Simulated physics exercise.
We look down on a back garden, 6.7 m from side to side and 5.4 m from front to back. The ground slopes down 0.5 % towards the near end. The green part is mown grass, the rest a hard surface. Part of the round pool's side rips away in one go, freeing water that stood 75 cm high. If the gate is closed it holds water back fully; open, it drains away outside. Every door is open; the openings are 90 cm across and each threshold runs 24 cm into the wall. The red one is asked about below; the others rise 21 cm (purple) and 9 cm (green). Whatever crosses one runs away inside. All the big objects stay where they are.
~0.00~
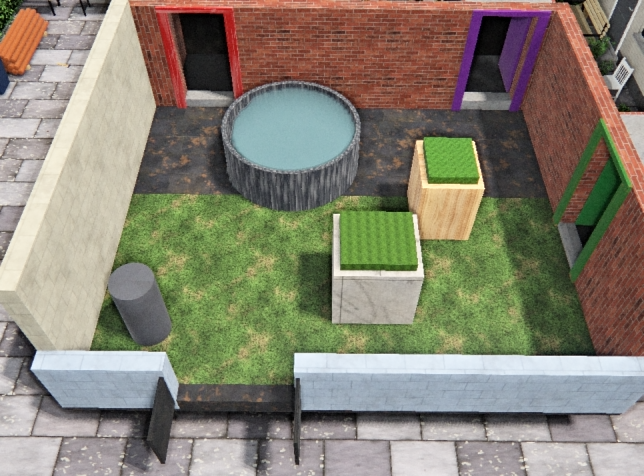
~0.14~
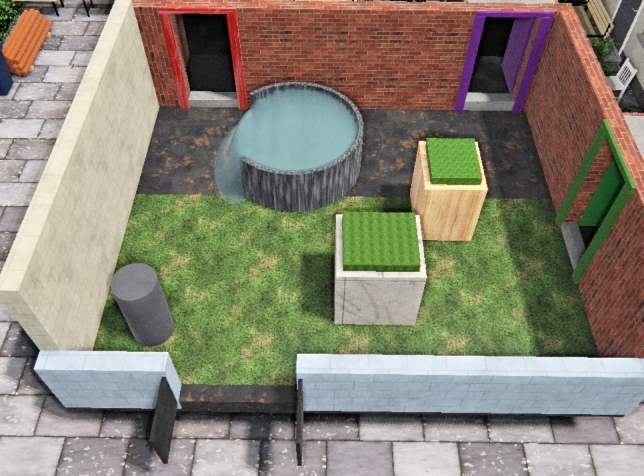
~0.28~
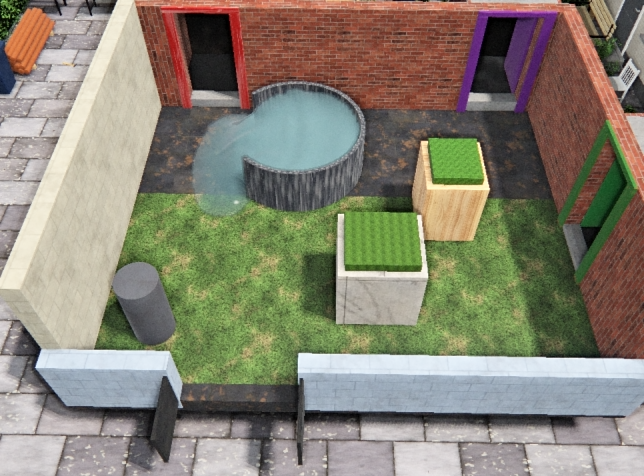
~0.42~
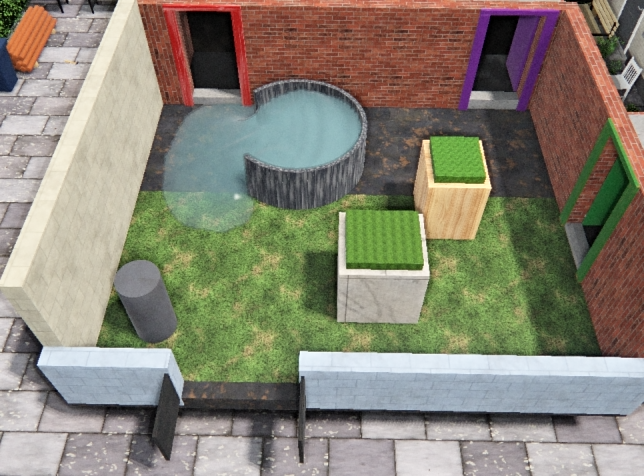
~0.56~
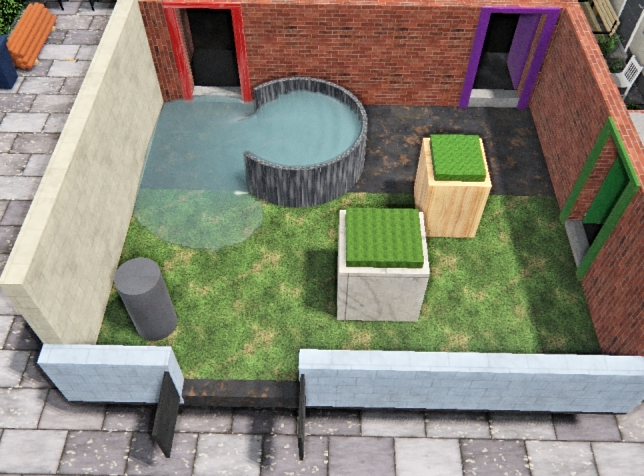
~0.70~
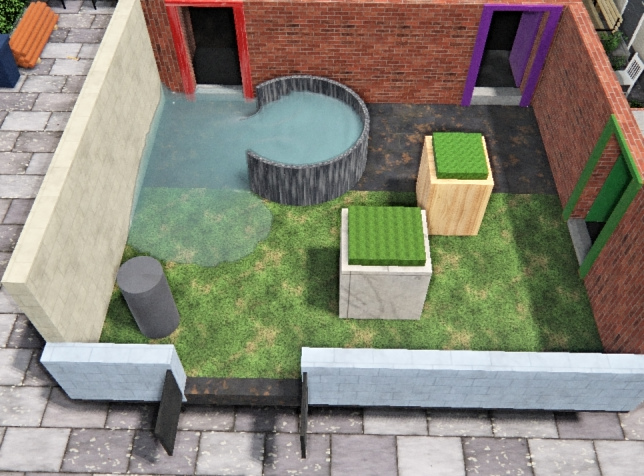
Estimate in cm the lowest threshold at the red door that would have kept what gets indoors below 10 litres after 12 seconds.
About 30 cm.
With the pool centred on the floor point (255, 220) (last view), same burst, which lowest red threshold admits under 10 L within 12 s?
About 27 cm.
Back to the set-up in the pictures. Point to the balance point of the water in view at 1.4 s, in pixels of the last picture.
Near (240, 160).
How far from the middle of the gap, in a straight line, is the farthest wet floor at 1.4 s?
Some 3.6 m out.
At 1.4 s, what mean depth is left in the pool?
About 38 cm.
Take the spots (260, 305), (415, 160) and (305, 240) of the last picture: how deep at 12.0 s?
Roughly 6, 3 and 6 cm, in turn.
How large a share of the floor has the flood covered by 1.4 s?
Some 25 per cent of it.
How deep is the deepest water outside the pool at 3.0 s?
Up to some 31 cm.
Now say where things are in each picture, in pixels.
In the first frame, the round pool at (291, 128) is whole and still, 75 cm deep; the red door at (203, 60) is dry.
In the second frame, the front is at a hidden place, 0.3 m from the gap at (233, 151); 0.4 m2 of floor is wet, 75 cm left at the back.
In the third frame, the front is at (214, 126), 0.7 m from the gap at (235, 152); 1.4 m2 of floor is wet, 75 cm left at the back.
In the fourth frame, the front is at (191, 117), 1.2 m from the gap at (237, 152); 3.2 m2 of floor is wet, 73 cm left at the back.
In the fifth frame, the front is at (162, 109), 1.8 m from the gap at (238, 150); 5.2 m2 of floor is wet, 65 cm left at the back.
In the sixth frame, water pours out at (240, 148) and has run 2.1 m, to (129, 237); about 8 cm deep outside, 65 cm at the back; water is at the red door at (213, 54).
After 1.4 s water covers 25 % of the floor, deepest (52 cm) near (155, 140); 20 cm at the red door, 4 litres in over its 17 cm threshold.
After 3.0 s water covers 40 % of the floor, deepest (31 cm) near (91, 373); 25 cm at the red door, 77 litres in over its 17 cm threshold.
After 12.0 s water covers 95 % of the floor, deepest (9 cm) near (456, 381); 7 cm at the red door, 94 litres in over its 17 cm threshold.
At the red door as built, the water arrived by 0.5 s and peaked near 30 cm at 2.0 s.
Run again over the same 12 s with other heights there, 31 litres in over 24.5 cm, 5 litres over 33 cm. The limit of 10 litres is kept from about 30 cm up.
